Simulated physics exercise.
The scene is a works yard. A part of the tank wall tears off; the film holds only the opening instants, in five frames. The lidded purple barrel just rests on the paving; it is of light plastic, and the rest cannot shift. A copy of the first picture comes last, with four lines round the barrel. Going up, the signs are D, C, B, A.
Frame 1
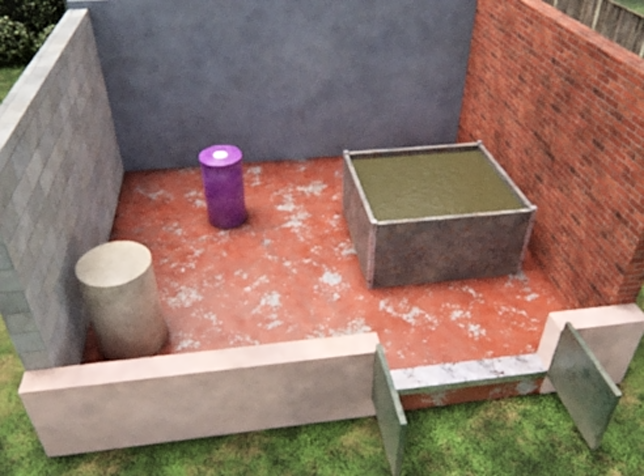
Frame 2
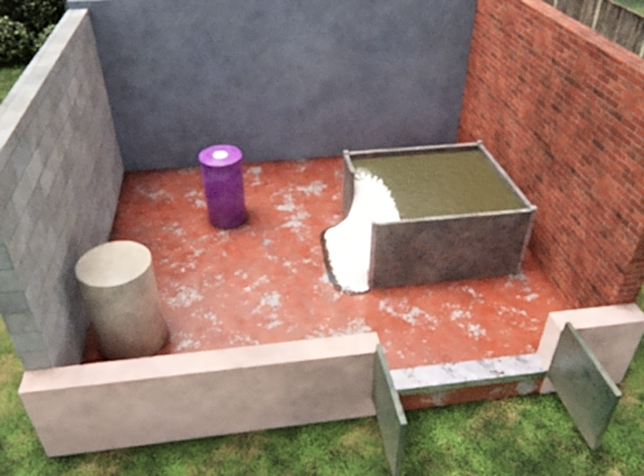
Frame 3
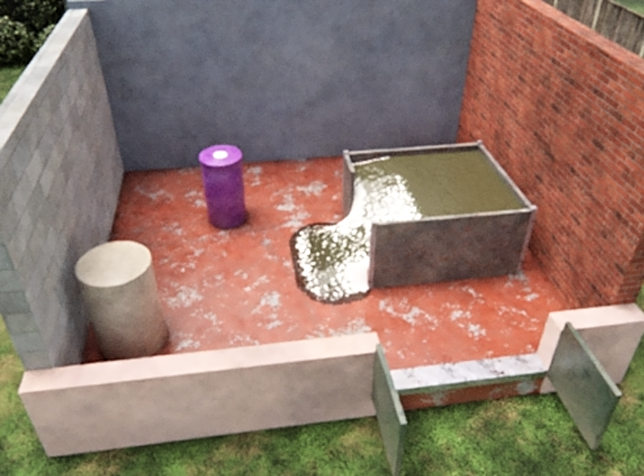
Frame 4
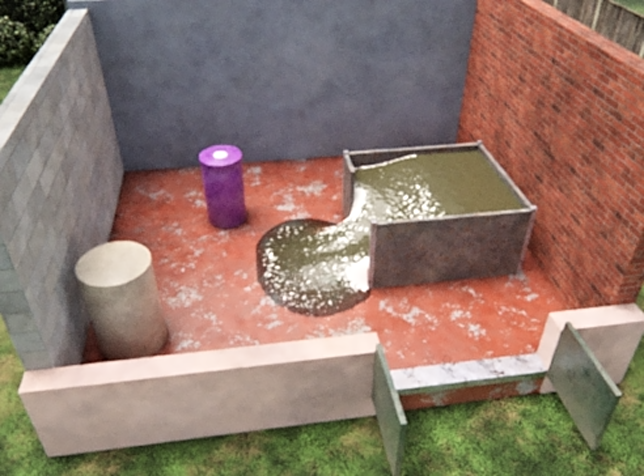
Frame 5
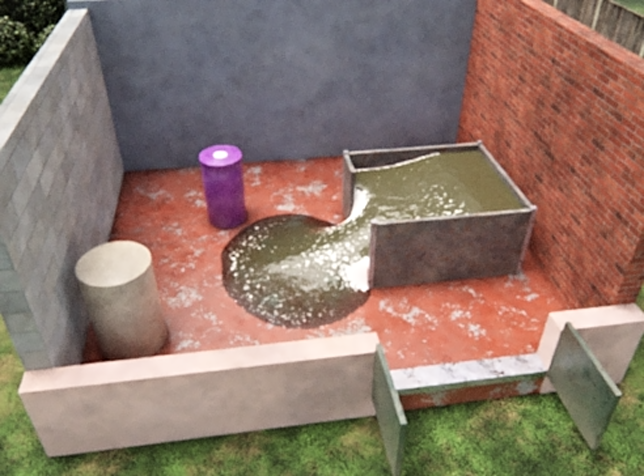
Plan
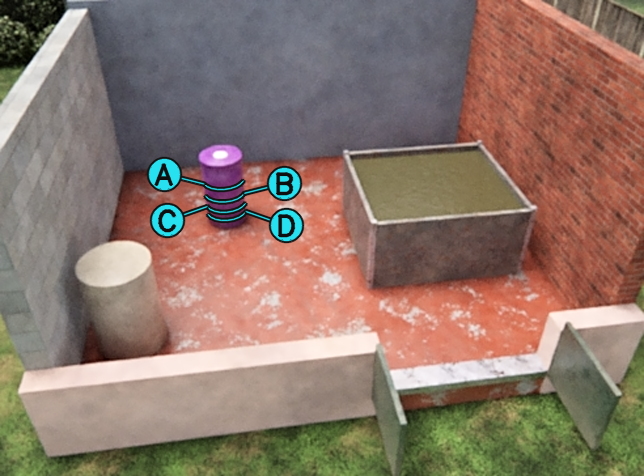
At first, a tank full of murky water stands in a walled yard, with a purple barrel and a pale cylinder to its left. The tank's left side opens and water gushes out onto the red ground. The dark, glinting pool spreads leftward, nearer the purple barrel, while the tank's level lowers.
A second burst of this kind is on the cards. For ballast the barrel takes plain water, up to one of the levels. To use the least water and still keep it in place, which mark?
Go for C.
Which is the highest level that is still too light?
Here it is level D.
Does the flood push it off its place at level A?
No, not at all.
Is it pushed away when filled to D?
Yes.
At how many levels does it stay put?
Three of them.
On the marked copy, A at (224, 189); B at (225, 201); C at (226, 212); D at (227, 220); from the bottom up D, C, B, A.
With A, it does not move.
With B, it does not move.
With C, it does not move.
With D, it is pushed about its own width away.
